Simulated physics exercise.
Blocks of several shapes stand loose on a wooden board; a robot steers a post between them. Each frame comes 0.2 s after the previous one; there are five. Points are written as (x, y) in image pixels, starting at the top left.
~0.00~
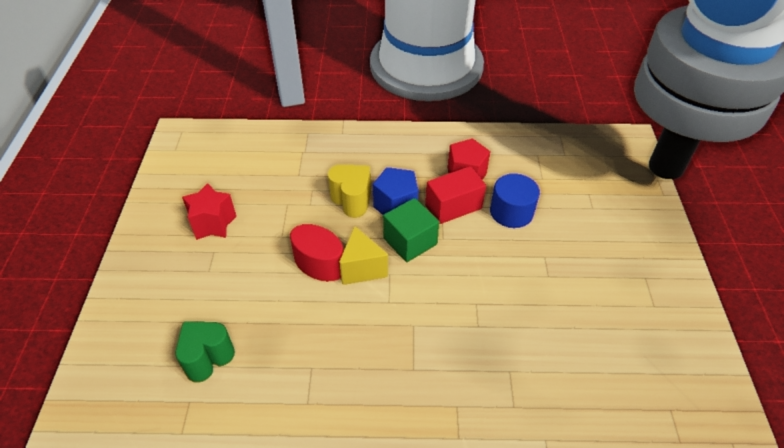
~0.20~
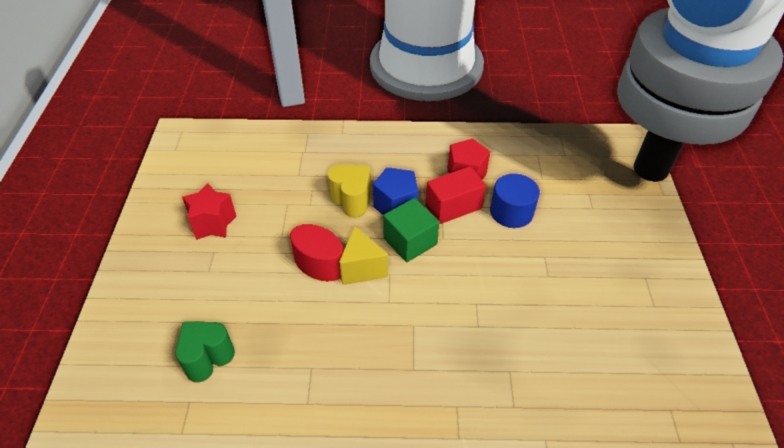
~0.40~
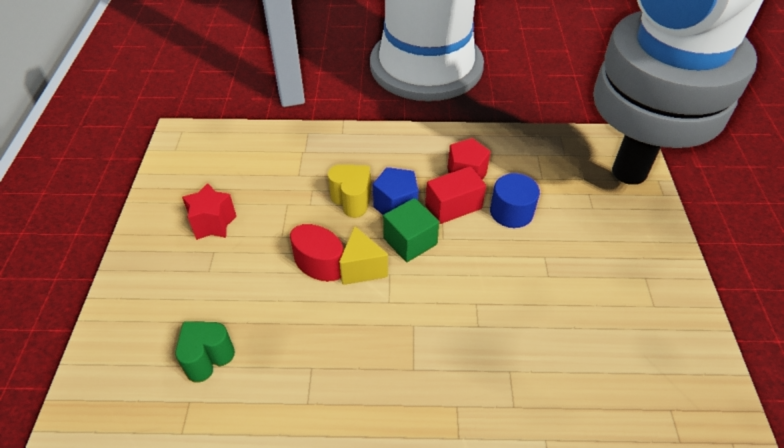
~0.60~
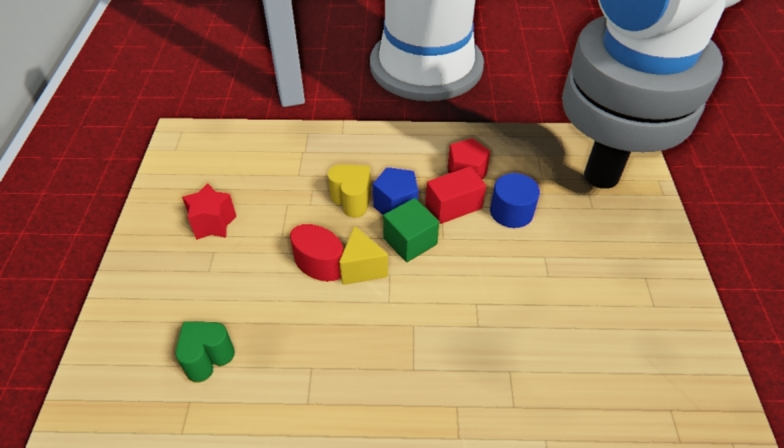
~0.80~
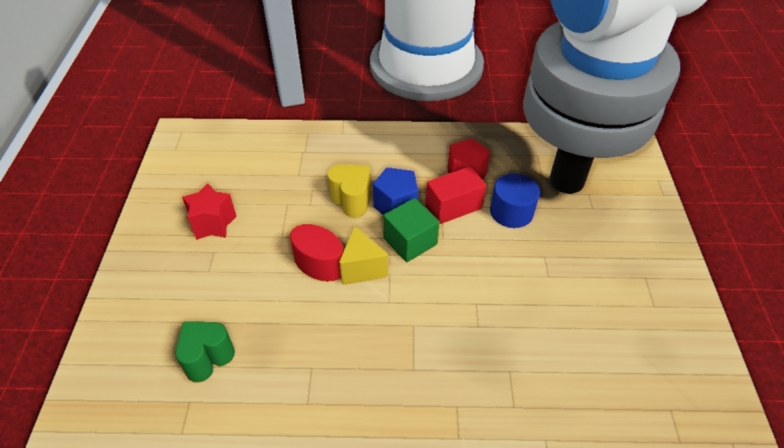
A robot arm moves its black post left toward the blue cylinder while the blocks stay still.
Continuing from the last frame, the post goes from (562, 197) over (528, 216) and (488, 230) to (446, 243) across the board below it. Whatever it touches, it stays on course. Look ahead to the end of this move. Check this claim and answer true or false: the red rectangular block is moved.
Answer: True.
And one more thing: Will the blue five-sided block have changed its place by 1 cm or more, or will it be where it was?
It shifts position.
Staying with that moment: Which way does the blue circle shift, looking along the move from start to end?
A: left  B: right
B: Right.
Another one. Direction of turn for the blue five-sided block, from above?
It turns round anticlockwise.
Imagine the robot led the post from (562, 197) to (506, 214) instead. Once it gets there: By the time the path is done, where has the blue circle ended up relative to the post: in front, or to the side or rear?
Most likely the blue circle stays ahead.
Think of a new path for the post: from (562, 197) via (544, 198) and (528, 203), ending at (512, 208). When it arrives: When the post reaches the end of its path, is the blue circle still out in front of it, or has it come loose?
Still in front.
What follows on the original path. One third of the way, post at (531, 202); red rectangular block at (445, 181); blue circle at (492, 193).
Two thirds of the way, post at (491, 215); blue five-sided block at (386, 180), turned 15° anticlockwise; red rectangular block at (433, 171); blue circle at (452, 196).
At the end, post at (448, 229); blue five-sided block at (384, 178), turned 20° anticlockwise; green four-sided block at (397, 222), turned 25° anticlockwise; red rectangular block at (428, 165); blue circle at (422, 195).
